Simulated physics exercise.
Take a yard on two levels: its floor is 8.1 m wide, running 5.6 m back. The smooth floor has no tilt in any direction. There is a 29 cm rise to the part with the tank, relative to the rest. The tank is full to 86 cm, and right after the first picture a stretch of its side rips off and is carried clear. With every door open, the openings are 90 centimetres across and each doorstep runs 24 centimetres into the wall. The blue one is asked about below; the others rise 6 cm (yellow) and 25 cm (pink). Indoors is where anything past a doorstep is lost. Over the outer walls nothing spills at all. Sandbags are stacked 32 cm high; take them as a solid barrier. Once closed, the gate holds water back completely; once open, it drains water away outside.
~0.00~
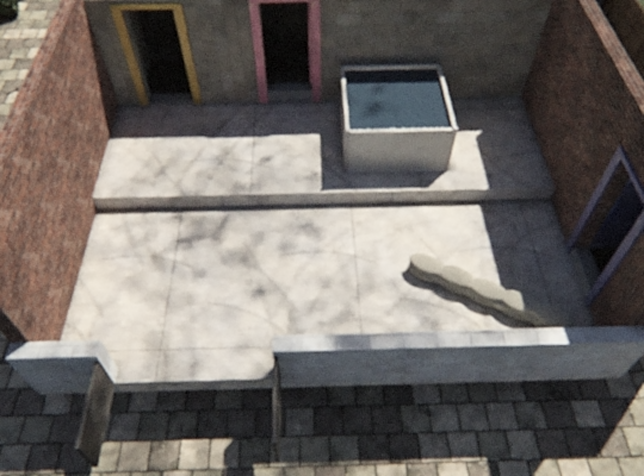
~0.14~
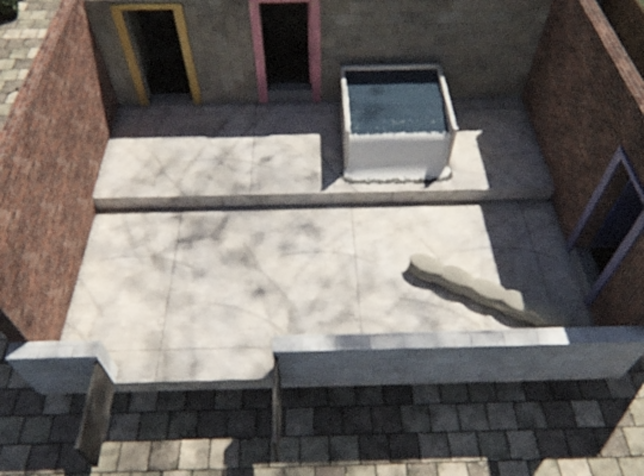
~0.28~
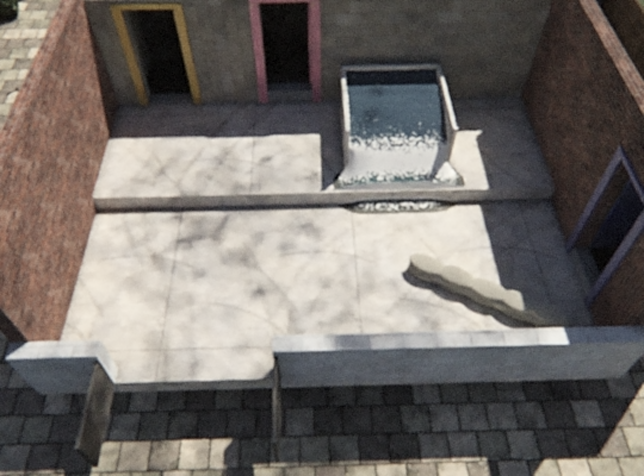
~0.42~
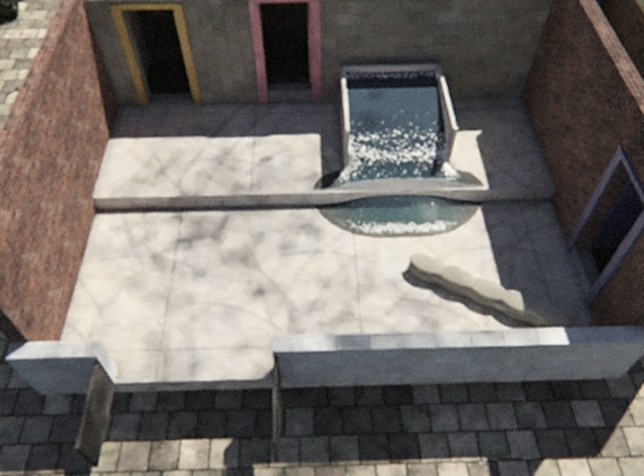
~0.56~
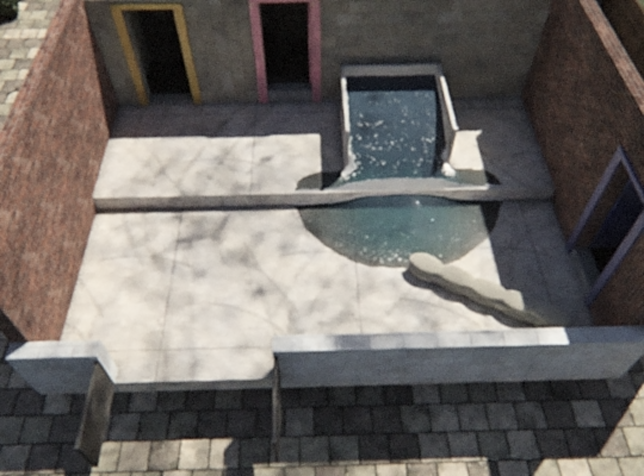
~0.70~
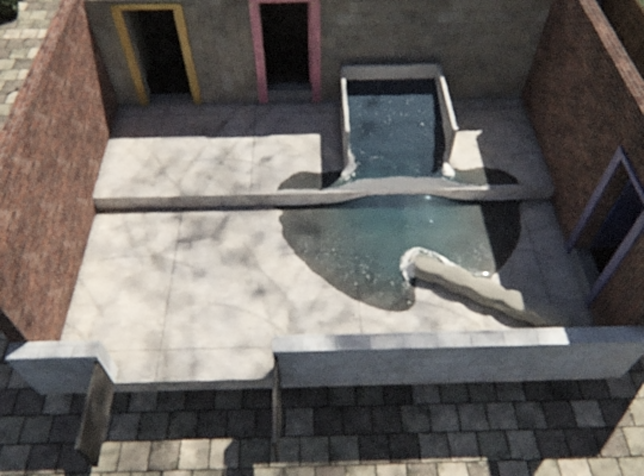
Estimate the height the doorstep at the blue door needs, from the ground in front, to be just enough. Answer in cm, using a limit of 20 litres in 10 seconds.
It needs some 32 cm.
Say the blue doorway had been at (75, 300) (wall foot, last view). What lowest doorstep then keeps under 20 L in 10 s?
You'd want it roughly 12.5 cm high.
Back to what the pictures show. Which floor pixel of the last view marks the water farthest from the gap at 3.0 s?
(54, 369).
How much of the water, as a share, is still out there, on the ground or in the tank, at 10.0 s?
Roughly 78 %.
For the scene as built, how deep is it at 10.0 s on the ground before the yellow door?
It stands about 0.0 centimetres deep.
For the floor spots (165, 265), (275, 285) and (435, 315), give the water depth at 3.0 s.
First spot about 1 cm, second about 2 cm, third about 8 cm.
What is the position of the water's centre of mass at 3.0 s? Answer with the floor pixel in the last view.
Look at about (400, 265) in the last view.
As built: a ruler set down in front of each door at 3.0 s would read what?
Yellow door 0 cm, blue door 27 cm, pink door 0 cm.
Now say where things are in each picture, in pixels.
The first picture shows the tank at (395, 100) is whole and still, 86 cm deep; the blue door at (602, 238) is dry.
In the second picture, water pours out at (397, 157) and has run 0.3 m, to (358, 182); about 10 cm deep outside, 86 cm at the back.
In the third picture, the front is at (358, 211), 0.7 m from the gap at (397, 159); 1.3 m2 of floor is wet, 83 cm left at the back.
In the fourth picture, water pours out at (397, 160) and has run 1.3 m, to (375, 234); about 14 cm deep outside, 74 cm at the back.
In the fifth picture, the gap is at (397, 161), the front 1.9 m out at (370, 263); the back of the tank holds 73 cm.
In the sixth picture, the gap is at (397, 161), the front 2.7 m out at (390, 306); the back of the tank holds 69 cm; 1.2 m in a straight line remain to the blue door at (602, 238).
After 1.4 s water covers 35 % of the floor, deepest (46 cm) near (421, 259); 4 cm at the blue door, 0 litres in over its 20 cm doorstep.
After 3.0 s water covers 45 % of the floor, deepest (34 cm) near (510, 356); 27 cm at the blue door, 77 litres in over its 20 cm doorstep.
After 10.0 s water covers 60 % of the floor, deepest (18 cm) near (54, 369); 8 cm at the blue door, 91 litres in over its 20 cm doorstep.
At the blue door as built, the water arrived by 1.3 s and peaked near 33 cm at 2.2 s.
Run again over the same 10 s with other heights there, 48 litres in over 25.5 cm, 12 litres over 34.5 cm. The limit of 20 litres is kept from about 32 cm up.
